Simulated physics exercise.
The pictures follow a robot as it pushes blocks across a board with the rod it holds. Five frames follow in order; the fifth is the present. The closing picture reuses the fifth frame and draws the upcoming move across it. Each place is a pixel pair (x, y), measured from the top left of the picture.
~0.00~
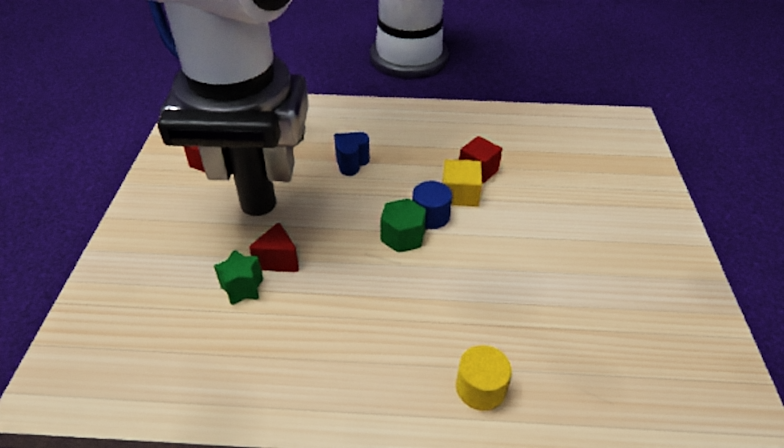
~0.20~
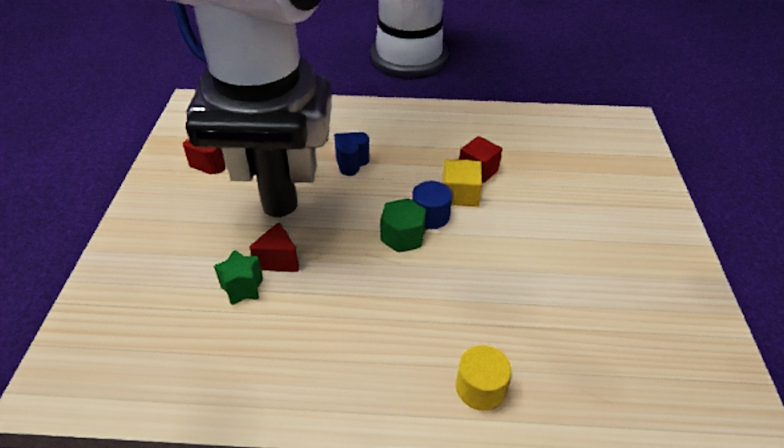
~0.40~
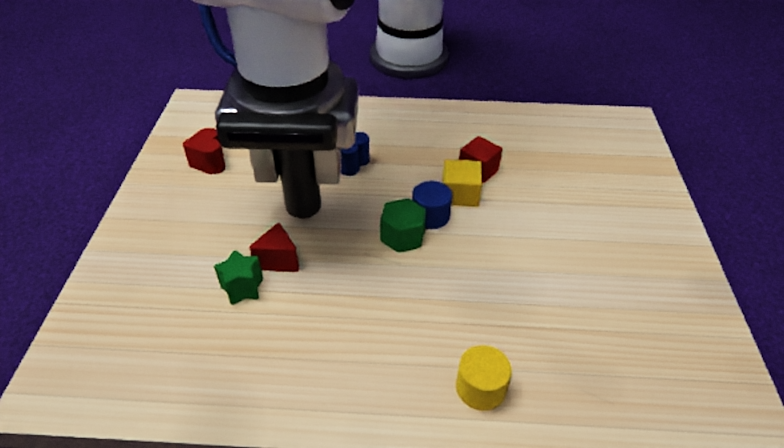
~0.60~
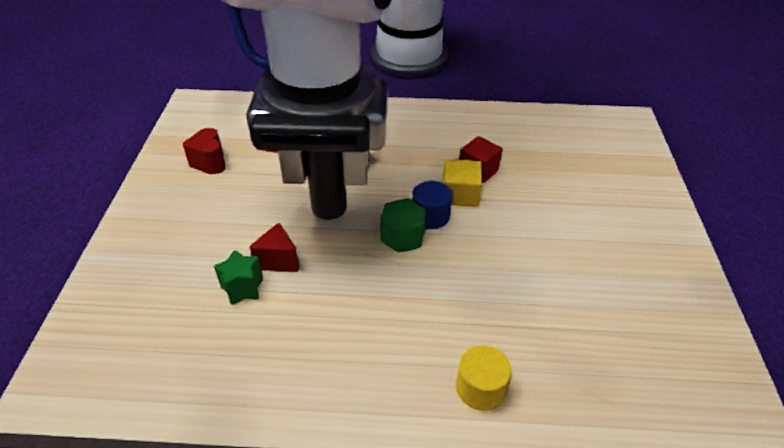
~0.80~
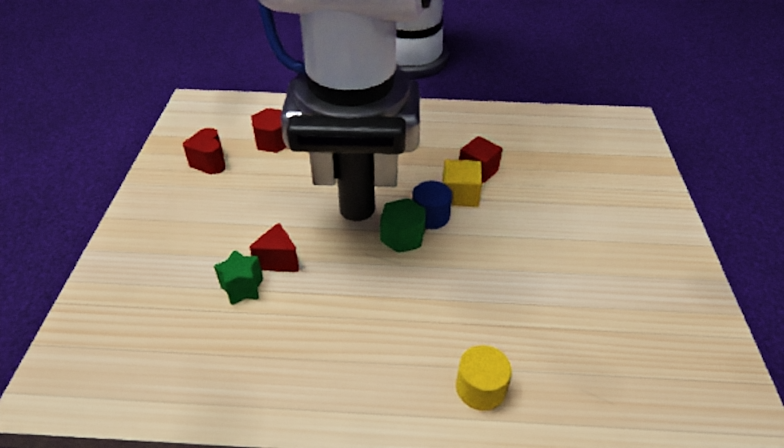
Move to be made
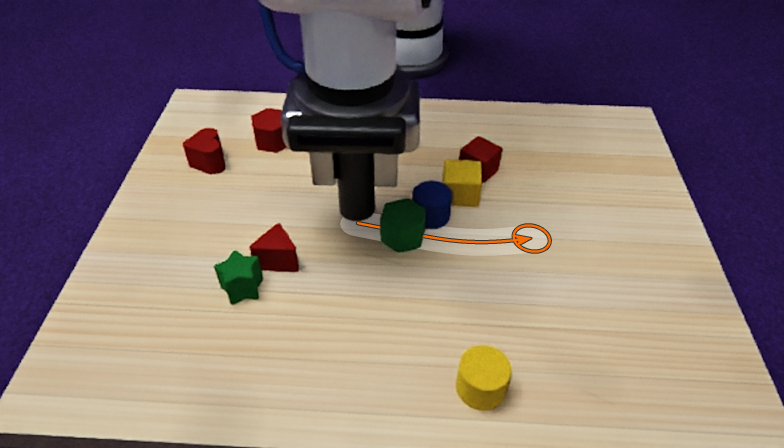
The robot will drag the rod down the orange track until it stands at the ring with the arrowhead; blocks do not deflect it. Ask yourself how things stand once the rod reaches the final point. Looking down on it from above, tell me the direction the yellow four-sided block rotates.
It goes round the way clock hands do.
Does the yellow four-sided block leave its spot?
Answer: Yes.
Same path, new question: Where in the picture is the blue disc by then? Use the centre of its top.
By then it is at (471, 193).
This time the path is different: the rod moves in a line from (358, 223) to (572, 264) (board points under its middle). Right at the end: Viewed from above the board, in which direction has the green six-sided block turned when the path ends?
Looking down, my answer is that the green six-sided block rotates clockwise.
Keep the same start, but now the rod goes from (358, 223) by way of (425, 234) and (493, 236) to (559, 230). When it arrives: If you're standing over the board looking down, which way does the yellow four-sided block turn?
It swings round clockwise.
The line goes from (358, 223) by way of (414, 234) and (473, 242) to (532, 238).
What follows on the original path. One third of the way, rod at (415, 220); green six-sided block at (448, 231), turned 35° clockwise; blue disc at (443, 193).
Two thirds of the way, rod at (476, 228); green six-sided block at (495, 250), turned 90° clockwise; blue disc at (469, 193); yellow four-sided block at (463, 164), turned 25° clockwise; red four-sided block at (483, 146).
At the end, rod at (535, 224); green six-sided block at (499, 251), turned 105° clockwise; blue disc at (471, 193); yellow four-sided block at (463, 164), turned 25° clockwise; red four-sided block at (483, 146).
